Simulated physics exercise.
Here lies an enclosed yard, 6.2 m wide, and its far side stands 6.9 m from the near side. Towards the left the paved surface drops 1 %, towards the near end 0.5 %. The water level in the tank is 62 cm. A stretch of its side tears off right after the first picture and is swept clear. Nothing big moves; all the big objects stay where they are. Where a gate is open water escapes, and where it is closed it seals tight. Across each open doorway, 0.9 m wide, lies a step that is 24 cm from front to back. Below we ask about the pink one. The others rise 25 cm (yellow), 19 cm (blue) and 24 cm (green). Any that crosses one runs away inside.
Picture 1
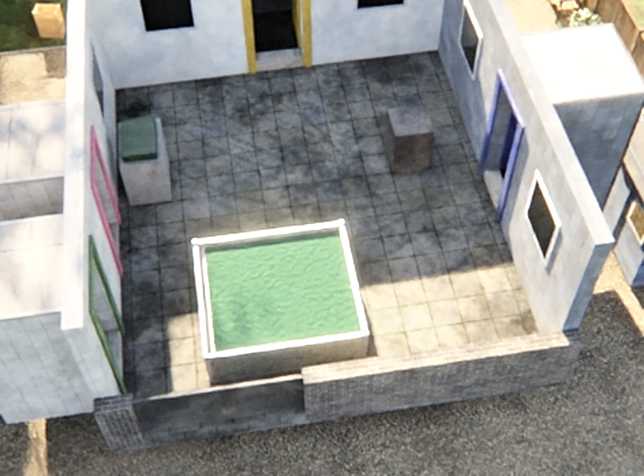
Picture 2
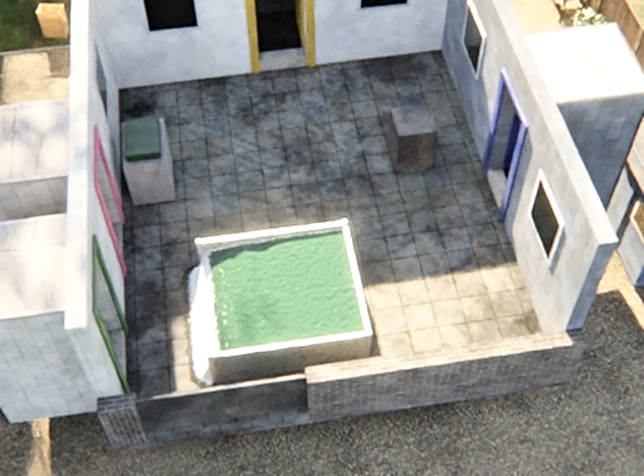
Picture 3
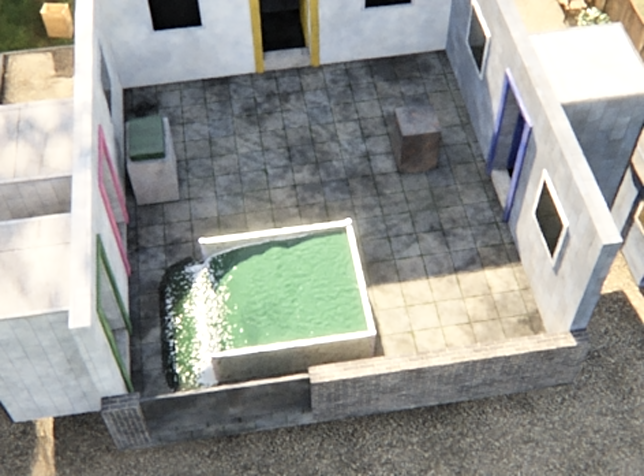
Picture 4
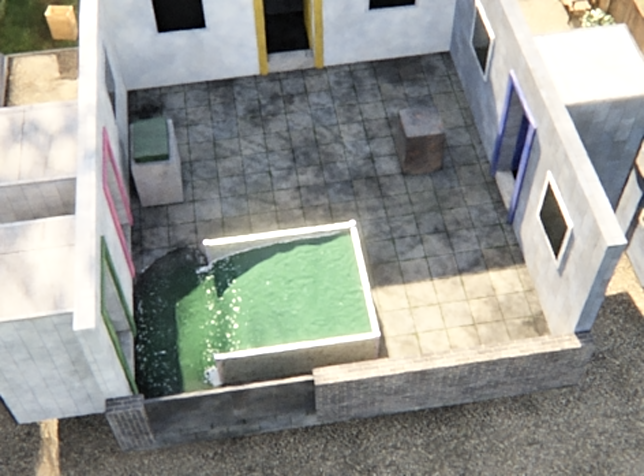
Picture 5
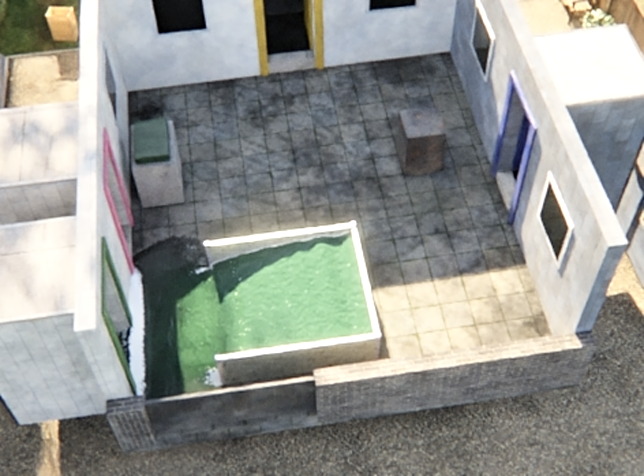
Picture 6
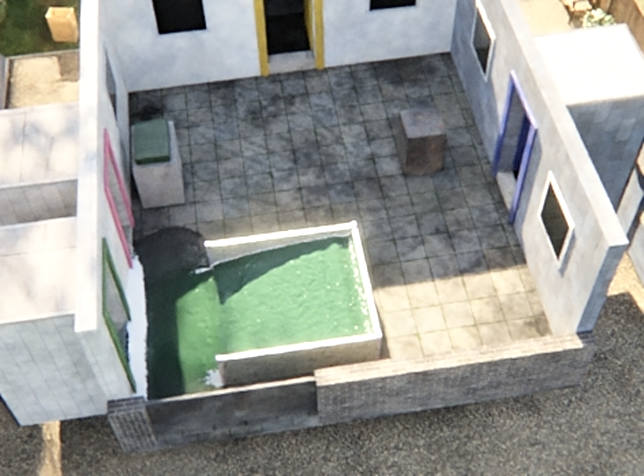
To begin with, a square tank of green water stands whole and still in a paved, walled yard with colored doorways. Its left side gives way, and water pours out in a white, foaming rush. The water spreads left across the paving to the wall, reaching the pink door while the tank's level lowers.
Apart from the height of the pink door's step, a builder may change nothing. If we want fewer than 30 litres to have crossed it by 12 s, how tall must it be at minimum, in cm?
It needs to be roughly 16 cm tall.
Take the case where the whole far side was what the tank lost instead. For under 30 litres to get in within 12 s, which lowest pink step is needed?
About 6.0 cm.
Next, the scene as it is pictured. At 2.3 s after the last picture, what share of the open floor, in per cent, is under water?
Approximately 35 % of the floor.
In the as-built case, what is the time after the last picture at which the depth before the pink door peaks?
I'd say near 1.0 seconds.
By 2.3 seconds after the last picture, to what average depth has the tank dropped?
The mean depth is about 15 cm.
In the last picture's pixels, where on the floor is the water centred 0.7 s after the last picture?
Roughly (237, 322).
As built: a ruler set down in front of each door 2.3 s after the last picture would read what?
Centimetres: Yellow = 0, pink = 15, blue = 0, green = 31.
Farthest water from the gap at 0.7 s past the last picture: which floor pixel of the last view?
Front tip: Approx. (131, 179) px.
Then, 0.7 s after the last picture water covers 15 % of the floor, deepest (52 cm) near (139, 426); 18 cm at the pink door, 6 litres in over its 9 cm step.
Then, 2.3 s after the last picture water covers 35 % of the floor, deepest (34 cm) near (138, 415); 15 cm at the pink door, 55 litres in over its 9 cm step.
Then, 11.3 s after the last picture water covers 100 % of the floor, deepest (10 cm) near (139, 426); 8 cm at the pink door, 123 litres in over its 9 cm step.
At the pink door as built, the water peaked near 19 cm, 1.1 s after the last picture.
With a step of 13 cm, 57 litres would have come in within the 12 s; with 17.5 cm, 18 litres. So under 30 litres takes about 16 cm.
